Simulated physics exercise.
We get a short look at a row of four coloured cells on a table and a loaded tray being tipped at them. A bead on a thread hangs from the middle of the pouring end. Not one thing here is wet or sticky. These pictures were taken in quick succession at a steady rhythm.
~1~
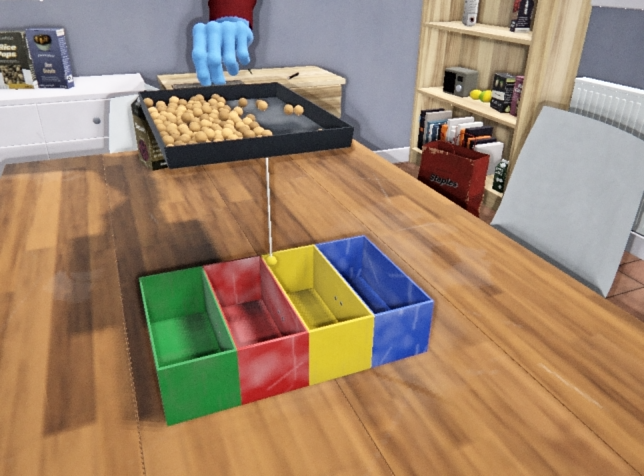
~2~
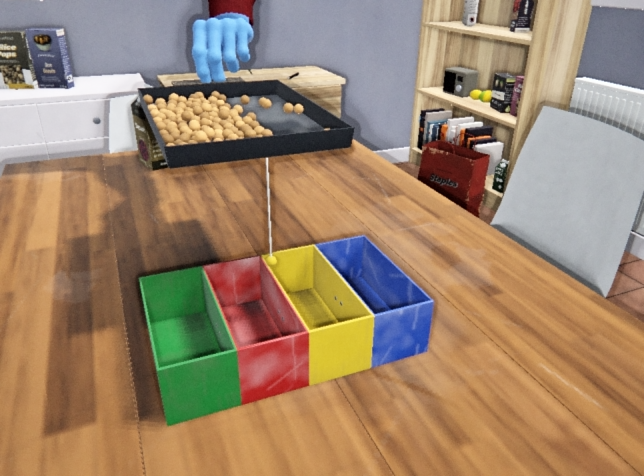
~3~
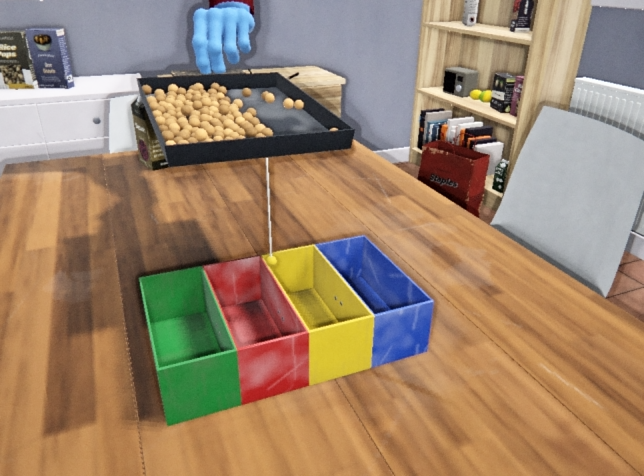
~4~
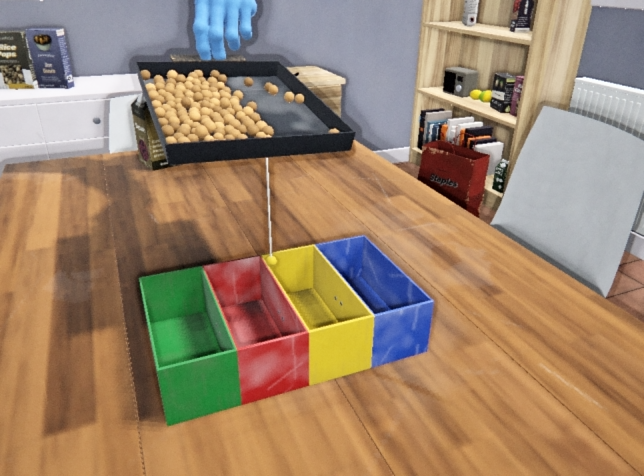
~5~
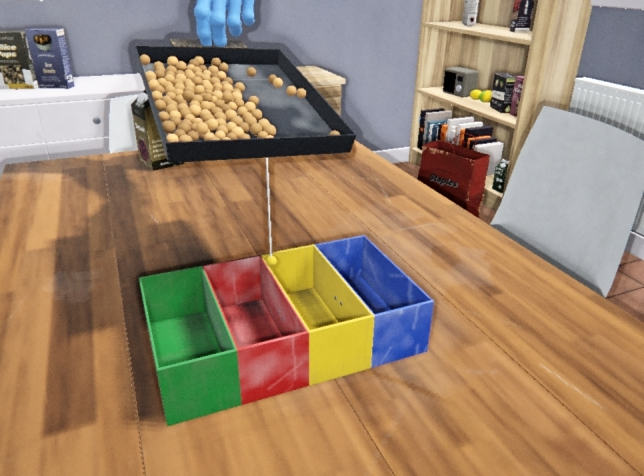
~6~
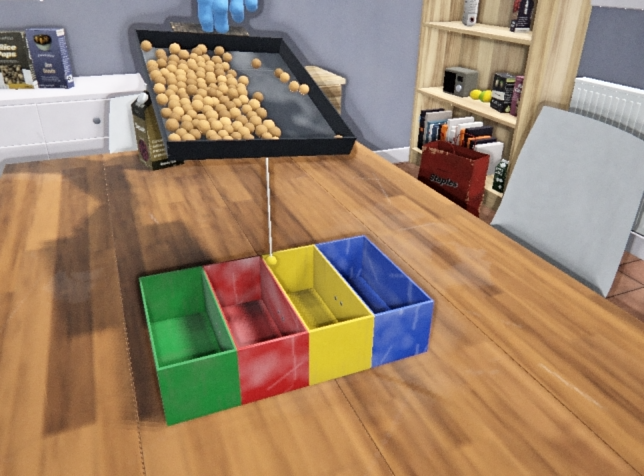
A blue-gloved hand moved down behind a black tray of round wooden beads as its far side rose, tilting it toward four coloured cells on the table, and the beads began to shift.
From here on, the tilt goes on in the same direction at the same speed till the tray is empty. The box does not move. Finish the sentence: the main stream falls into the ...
... Blue cell.
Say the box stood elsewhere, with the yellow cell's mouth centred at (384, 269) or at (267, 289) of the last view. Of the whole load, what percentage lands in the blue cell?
0, then 50 %.
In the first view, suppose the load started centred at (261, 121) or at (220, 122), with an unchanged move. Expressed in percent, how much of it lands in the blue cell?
Around 50 in a hundred the first time, around 50 in a hundred the second.
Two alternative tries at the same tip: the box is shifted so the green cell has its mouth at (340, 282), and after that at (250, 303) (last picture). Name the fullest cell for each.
Green; yellow.
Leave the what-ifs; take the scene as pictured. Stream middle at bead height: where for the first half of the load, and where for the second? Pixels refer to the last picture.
Close to (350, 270), then close to (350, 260).
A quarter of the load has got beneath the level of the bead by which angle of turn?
95 degrees.
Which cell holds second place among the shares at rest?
That would be the yellow cell.
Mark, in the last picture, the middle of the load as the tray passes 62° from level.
Load centre: Approx. (279, 110).
Soon, tray tipped steeply; nearly all on the tray; a stray few in the blue cell; a stray few falling or outside the box.
A while on, tray tipped past a quarter turn; about a quarter on the tray; about a quarter in the blue cell; about a quarter in the yellow cell; a small part in the red cell; about a quarter falling or outside the box.
Towards the end, tray tipped past a quarter turn; about half in the blue cell; about a third in the yellow cell; a small part in the red cell; a stray few in the green cell; a small part falling or outside the box.
Finally, tray tipped past a quarter turn; about half in the blue cell; about a third in the yellow cell; a small part in the red cell; a stray few in the green cell; a small part outside the box.
